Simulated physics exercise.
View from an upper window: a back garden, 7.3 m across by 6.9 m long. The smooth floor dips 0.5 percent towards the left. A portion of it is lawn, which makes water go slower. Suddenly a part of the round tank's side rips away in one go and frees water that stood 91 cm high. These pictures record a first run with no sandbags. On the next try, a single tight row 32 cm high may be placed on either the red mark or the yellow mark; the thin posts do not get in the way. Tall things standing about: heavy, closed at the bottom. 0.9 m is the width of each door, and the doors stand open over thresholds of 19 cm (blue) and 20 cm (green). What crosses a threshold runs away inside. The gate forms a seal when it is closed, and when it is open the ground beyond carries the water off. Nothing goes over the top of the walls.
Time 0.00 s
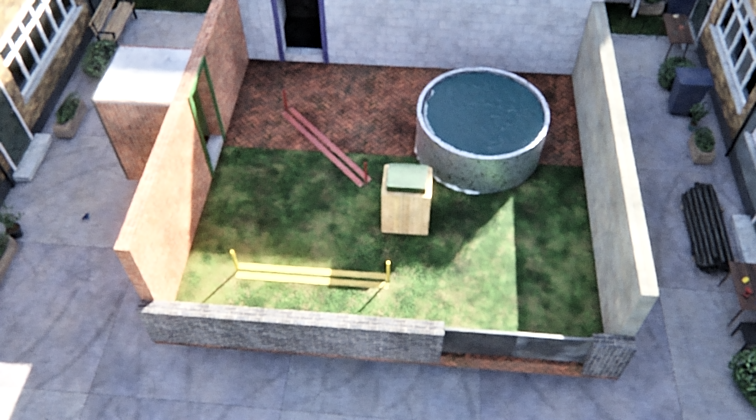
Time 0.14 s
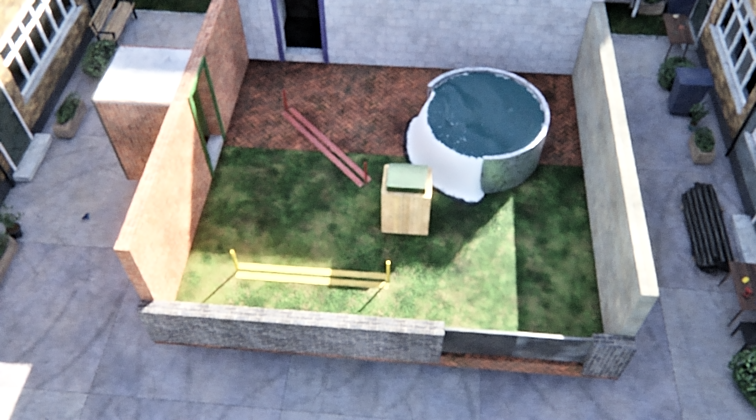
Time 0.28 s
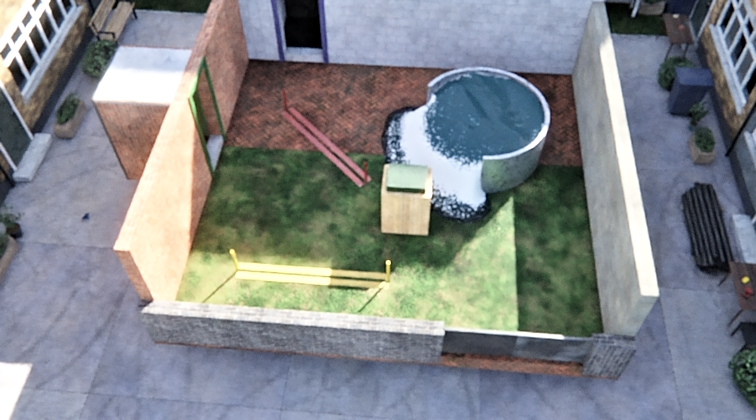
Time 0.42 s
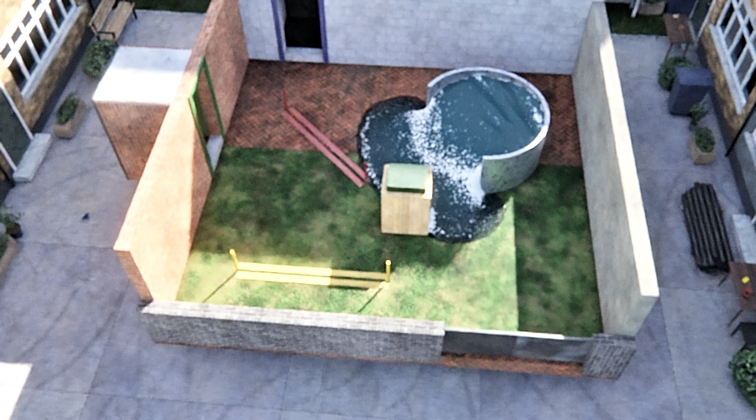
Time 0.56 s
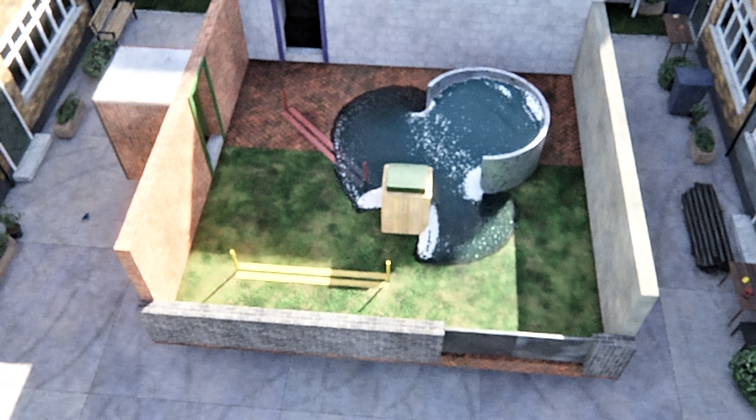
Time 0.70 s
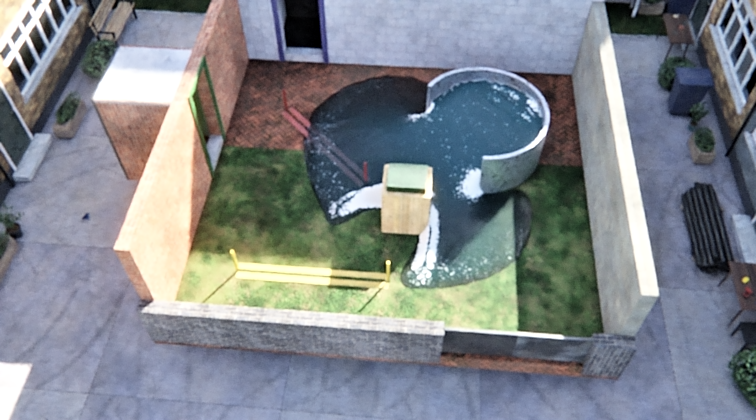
Water bursts from the round tank's side and spreads around the wooden box across the garden.
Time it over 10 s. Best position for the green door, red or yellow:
Red mark.
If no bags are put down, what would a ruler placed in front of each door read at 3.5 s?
So blue stands at 22 cm, while green stands at 22 cm.
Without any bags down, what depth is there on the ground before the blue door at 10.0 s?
Depth: Approx. 9.0 cm.
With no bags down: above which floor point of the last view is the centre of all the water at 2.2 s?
Roughly (370, 174) in the last view.
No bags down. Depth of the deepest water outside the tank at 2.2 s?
41 cm.
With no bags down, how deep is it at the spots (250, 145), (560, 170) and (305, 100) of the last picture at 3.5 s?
21, 0 and 12 cm.
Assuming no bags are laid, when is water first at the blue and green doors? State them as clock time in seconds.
Front arrival - blue: 1.2 seconds; green: 1.4 seconds.
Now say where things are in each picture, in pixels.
The first frame shows the round tank at (483, 113) is whole and still, 91 cm deep.
In the second frame, the front is at (480, 199), 1.4 m from the gap at (426, 153); 0.6 m2 of floor is under water; 91 cm left at the back of the round tank.
In the third frame, water pours out at (426, 155) and has run 1.6 m, to (480, 216); typically 12 cm deep outside, 91 cm at the round tank's back.
In the fourth frame, the front is at (487, 232), 2.0 m from the gap at (426, 157); 4.7 m2 of floor is under water; 86 cm left at the back of the round tank.
In the fifth frame, the front is at (474, 258), 2.4 m from the gap at (426, 158); 8.0 m2 of floor is under water; 76 cm left at the back of the round tank.
In the sixth frame, the front is at (412, 285), 2.9 m from the gap at (426, 159); 11.6 m2 of floor is under water; 71 cm left at the back of the round tank.
After 1.4 s water covers 55 % of the floor and is deepest (46 cm) near (421, 198) in the run without bags; in at the green door, 0 L with no bags, 0 L with the row on red, 0 L on yellow.
After 2.2 s water covers 65 % of the floor and is deepest (41 cm) near (234, 139) in the run without bags; in at the green door, 15 L with no bags, 0 L with the row on red, 29 L on yellow.
After 3.5 s water covers 80 % of the floor and is deepest (34 cm) near (250, 60) in the run without bags; in at the green door, 68 L with no bags, 1 L with the row on red, 95 L on yellow.
After 6.0 s water covers 95 % of the floor and is deepest (16 cm) near (197, 229) in the run without bags; in at the green door, 71 L with no bags, 3 L with the row on red, 97 L on yellow.
After 10.0 s water covers 100 % of the floor and is deepest (14 cm) near (584, 231) in the run without bags; in at the green door, 71 L with no bags, 3 L with the row on red, 97 L on yellow.
